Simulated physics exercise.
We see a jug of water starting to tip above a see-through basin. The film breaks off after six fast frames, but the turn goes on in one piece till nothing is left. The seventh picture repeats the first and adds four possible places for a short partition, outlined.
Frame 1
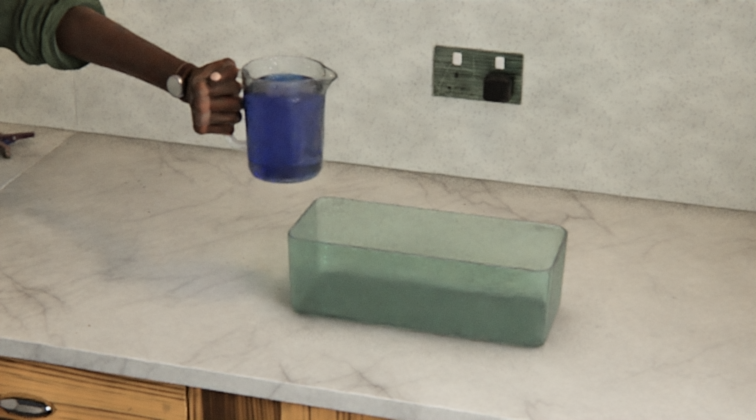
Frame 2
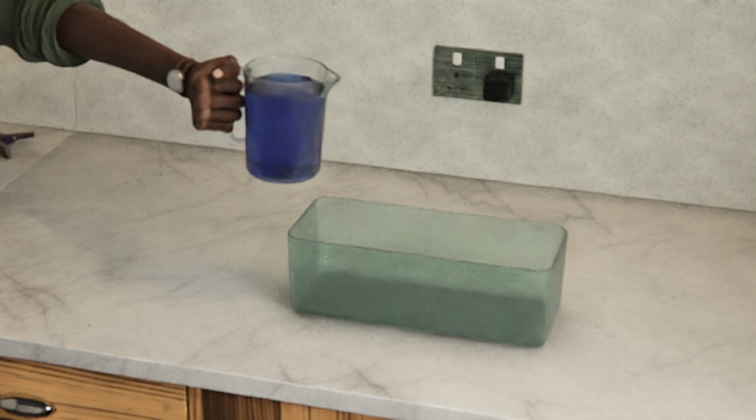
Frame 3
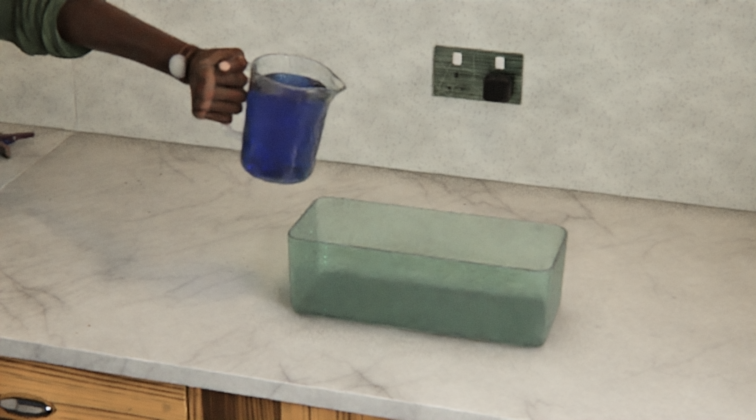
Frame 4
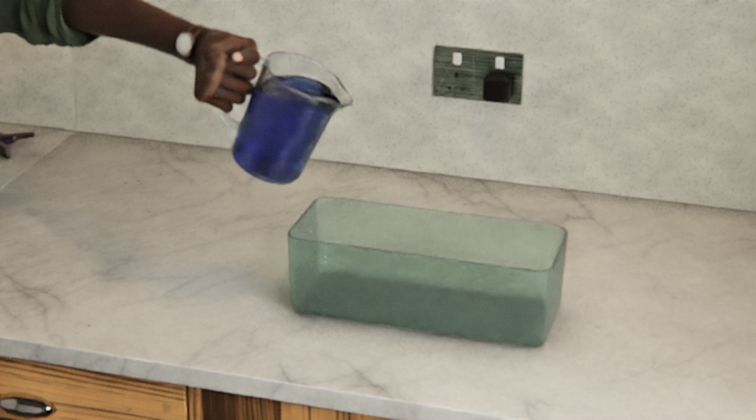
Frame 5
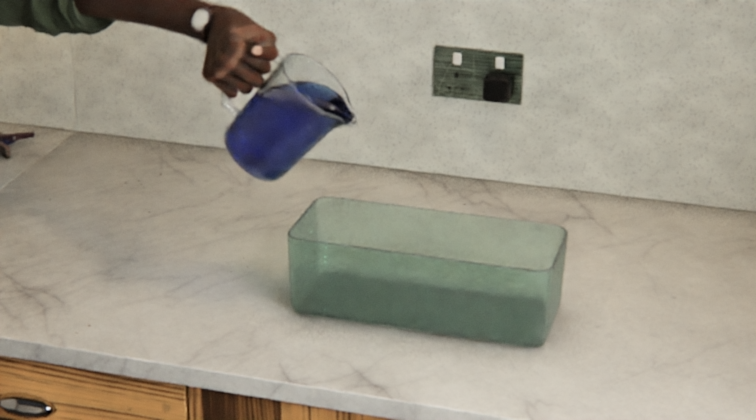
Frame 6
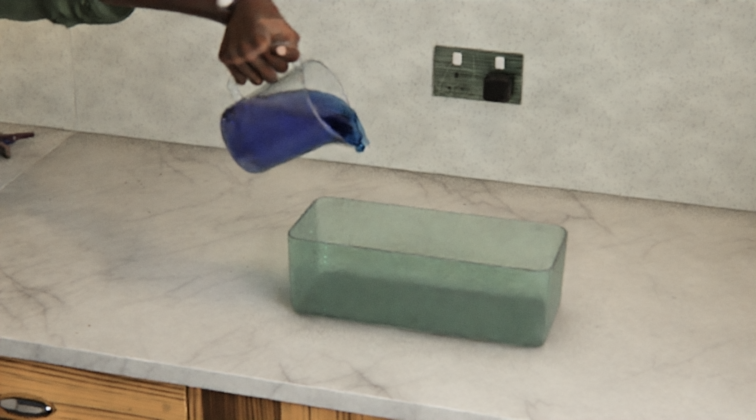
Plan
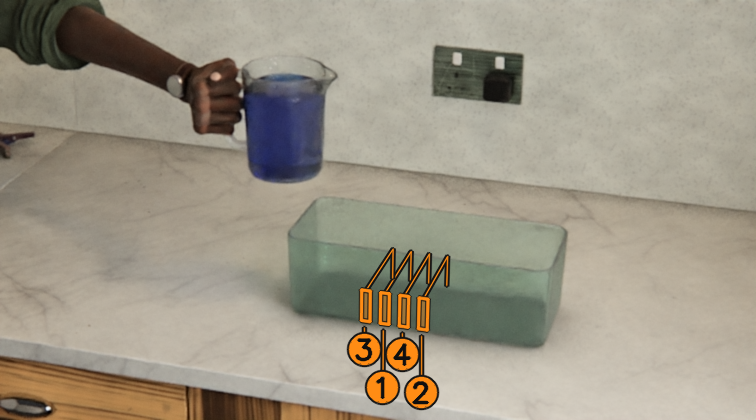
On a pale marble countertop, a hand holds an upright glass jug of blue water above and behind a see-through greenish basin. The hand tilts the jug to the right, slowly at first and then more steeply, until blue water slips just over its lip.
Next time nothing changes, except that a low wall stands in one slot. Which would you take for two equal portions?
Choose 3.
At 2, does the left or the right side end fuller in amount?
The left side.
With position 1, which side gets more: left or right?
The left side.
On the marked copy, 1 at (383, 330); 2 at (421, 336); 3 at (364, 327); 4 at (402, 333).
For position 1, about 71 % ends left of the wall and 20 % right of it; 9 % is lost outside.
For position 2, about 82 % ends left of the wall and 11 % right of it; 7 % is lost outside.
For position 3, about 50 % ends left of the wall and 40 % right of it; 11 % is lost outside.
For position 4, about 82 % ends left of the wall and 11 % right of it; 8 % is lost outside.
